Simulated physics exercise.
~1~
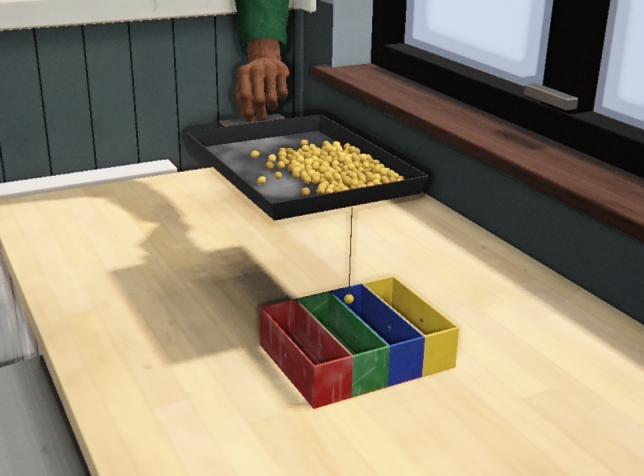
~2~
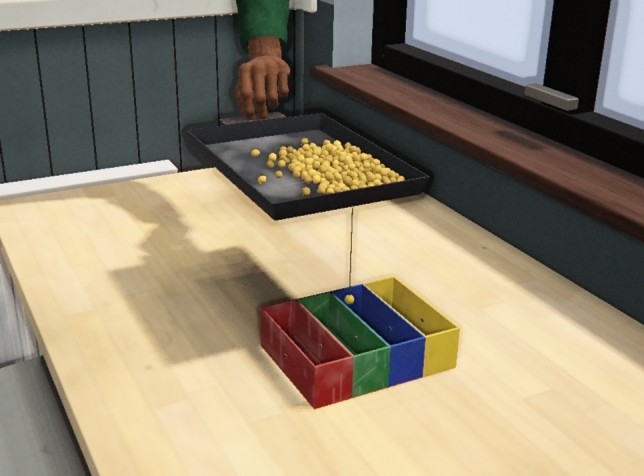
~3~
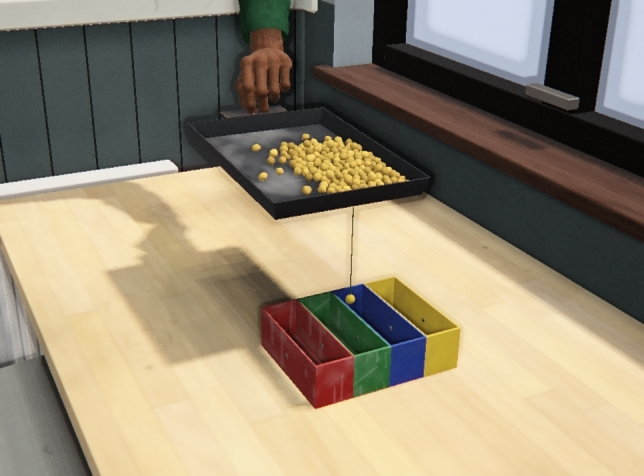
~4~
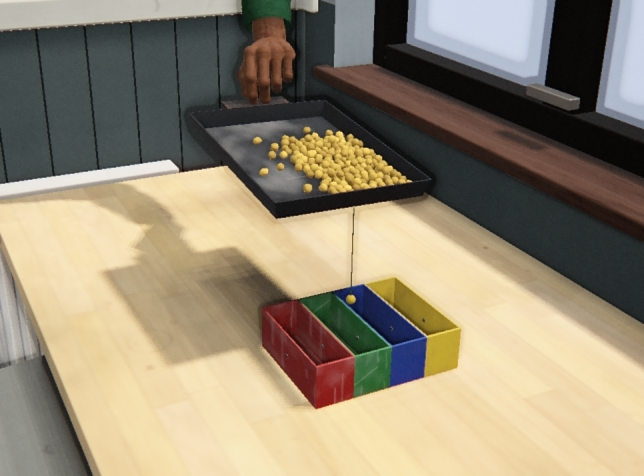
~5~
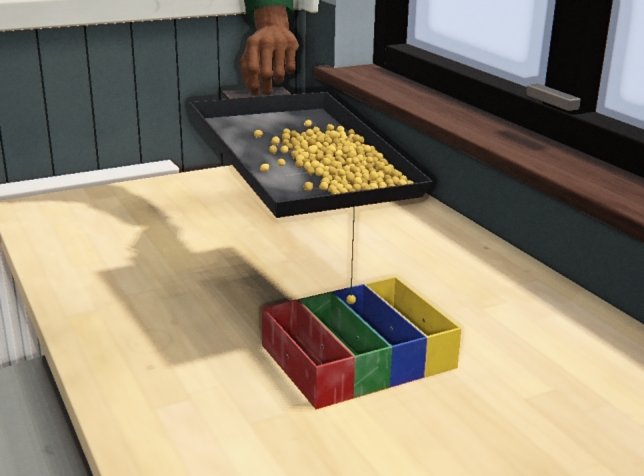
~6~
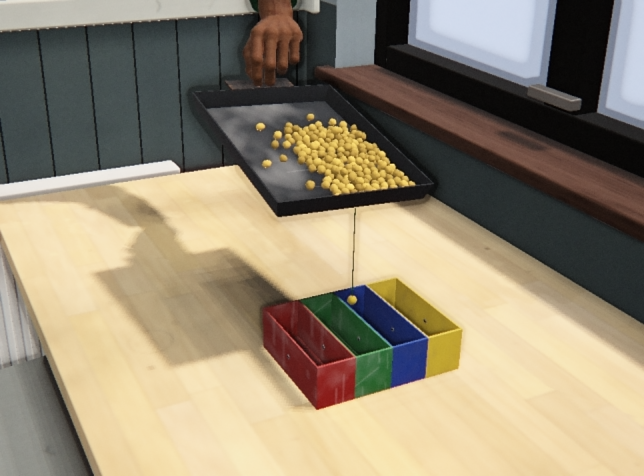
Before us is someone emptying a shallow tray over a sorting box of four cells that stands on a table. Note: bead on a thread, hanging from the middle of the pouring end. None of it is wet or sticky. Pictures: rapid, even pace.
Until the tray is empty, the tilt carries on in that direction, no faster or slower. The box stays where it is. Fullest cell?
Yellow.
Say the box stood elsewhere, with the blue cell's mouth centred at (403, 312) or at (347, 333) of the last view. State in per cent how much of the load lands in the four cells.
About 90 % and 30 %.
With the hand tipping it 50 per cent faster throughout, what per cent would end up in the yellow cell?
Near 40 %.
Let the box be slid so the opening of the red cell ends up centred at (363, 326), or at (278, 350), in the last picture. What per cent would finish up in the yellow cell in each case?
About 10 and 20 per cent respectively.
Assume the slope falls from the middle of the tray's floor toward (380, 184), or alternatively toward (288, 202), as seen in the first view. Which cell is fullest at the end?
In turn: The cell in yellow; the red one.
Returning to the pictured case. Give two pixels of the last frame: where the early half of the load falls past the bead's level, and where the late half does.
Initially about (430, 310); subsequently about (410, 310).
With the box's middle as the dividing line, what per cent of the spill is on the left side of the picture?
Close to 0 per cent.
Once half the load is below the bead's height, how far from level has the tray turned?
Around 100° at that moment.
Shortly afterwards, tray tipped steeply; all but a few on the tray; only a few in the yellow cell; only a few falling or outside the box.
Next, tray tipped right over; near two thirds on the tray; a little in the yellow cell; only a few in the blue cell; only a few in the green cell; near a third falling or outside the box.
Some moments later, tray tipped past a quarter turn; near a third in the yellow cell; near a quarter in the blue cell; a little in the green cell; only a few in the red cell; near a quarter falling or outside the box.
In the end, tray tipped past a quarter turn; near a third in the yellow cell; near a quarter in the blue cell; a little in the green cell; only a few in the red cell; near a quarter outside the box.
